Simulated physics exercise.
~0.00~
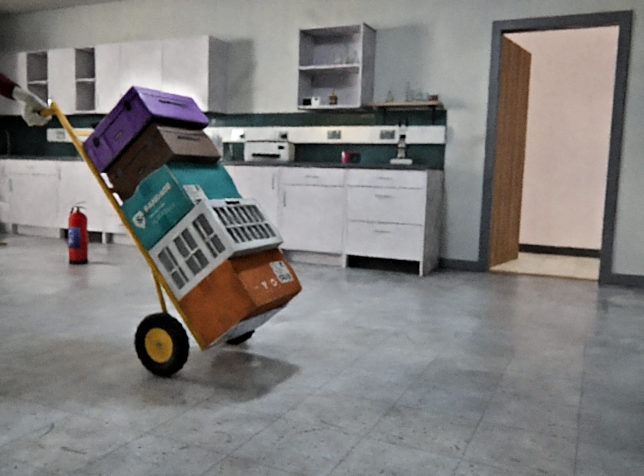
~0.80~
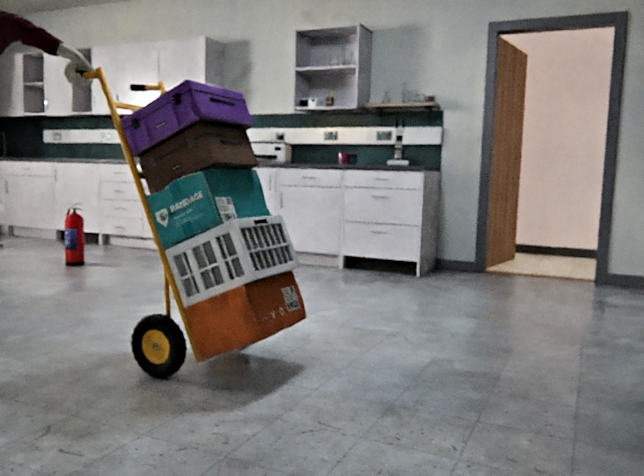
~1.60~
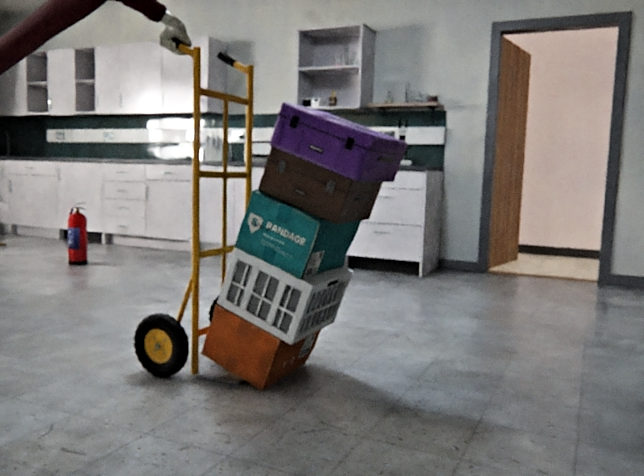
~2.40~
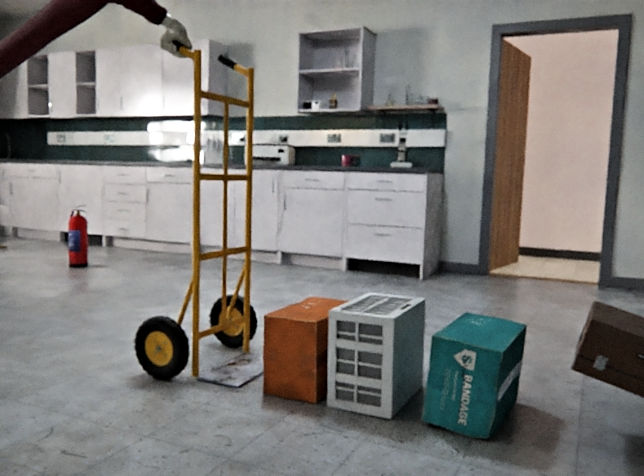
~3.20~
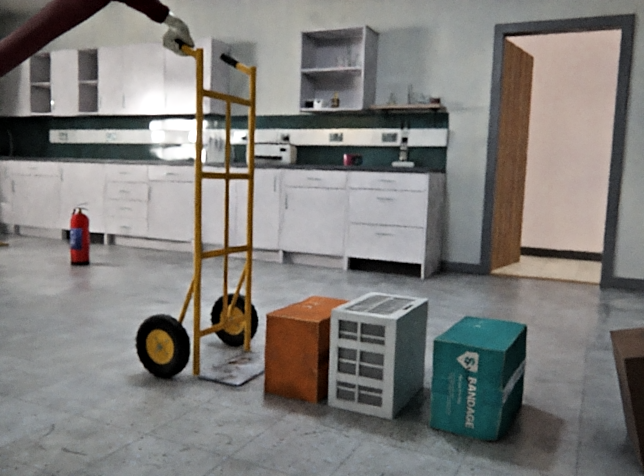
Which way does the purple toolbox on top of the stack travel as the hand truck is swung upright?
It moves to the right, riding on top of the leaning stack as the hand truck comes upright.
